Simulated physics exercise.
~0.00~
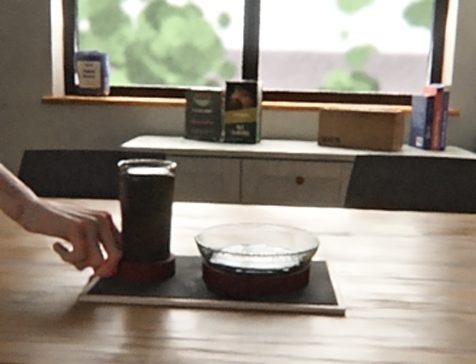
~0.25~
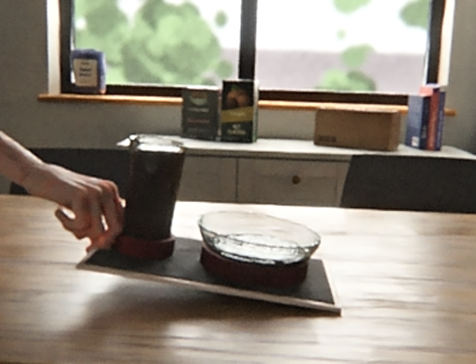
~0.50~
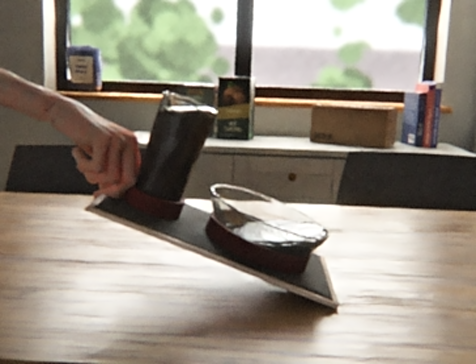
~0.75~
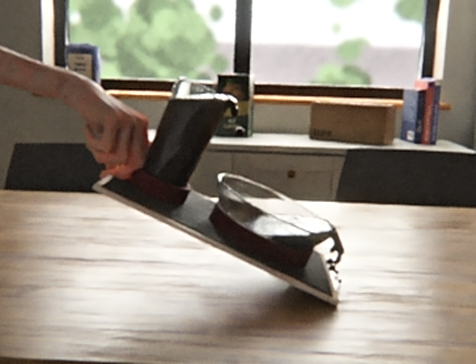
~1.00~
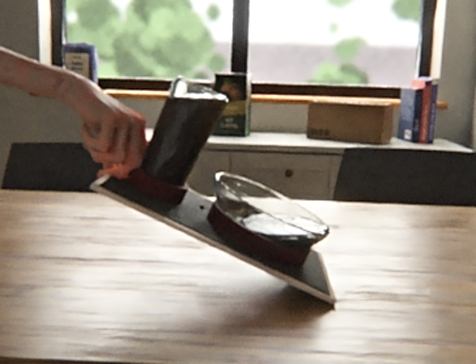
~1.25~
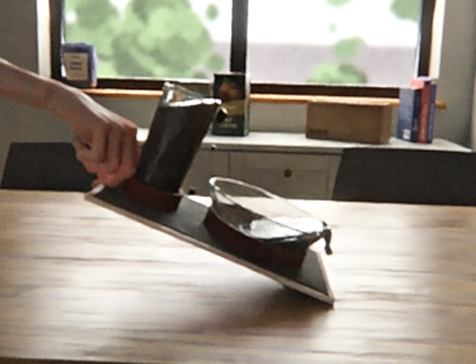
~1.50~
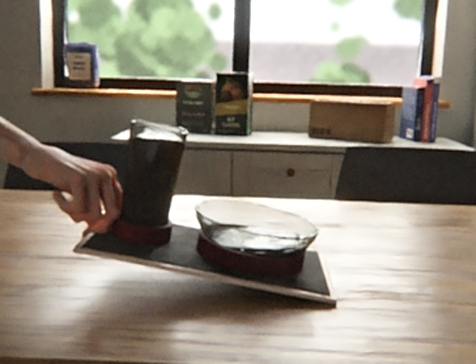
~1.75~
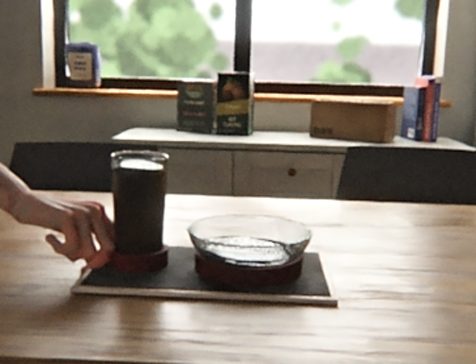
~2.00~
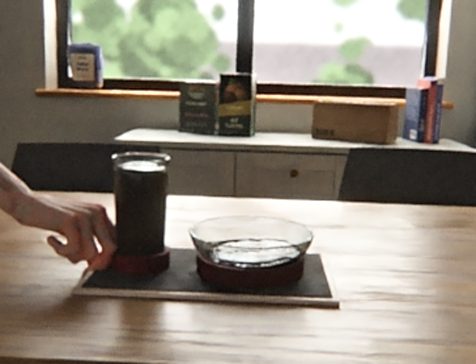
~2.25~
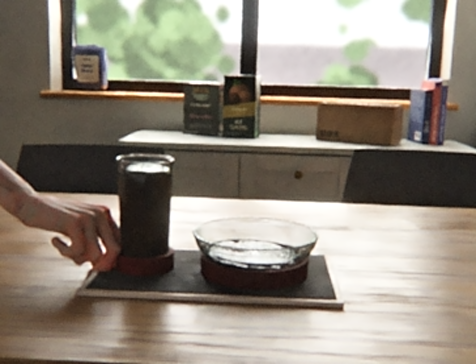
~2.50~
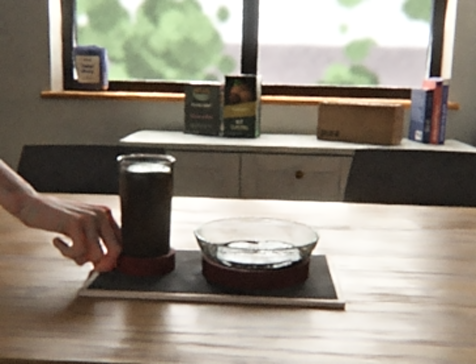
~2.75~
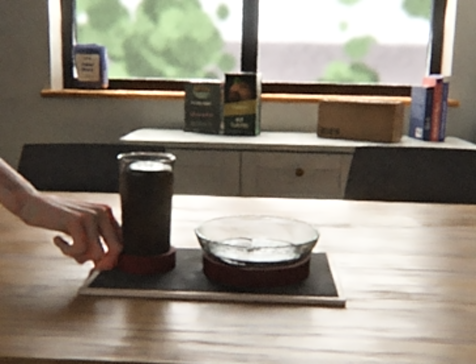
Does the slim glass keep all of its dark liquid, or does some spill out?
Some spills out. A little dark liquid goes over the rim of the slim glass while the tray is tilted.
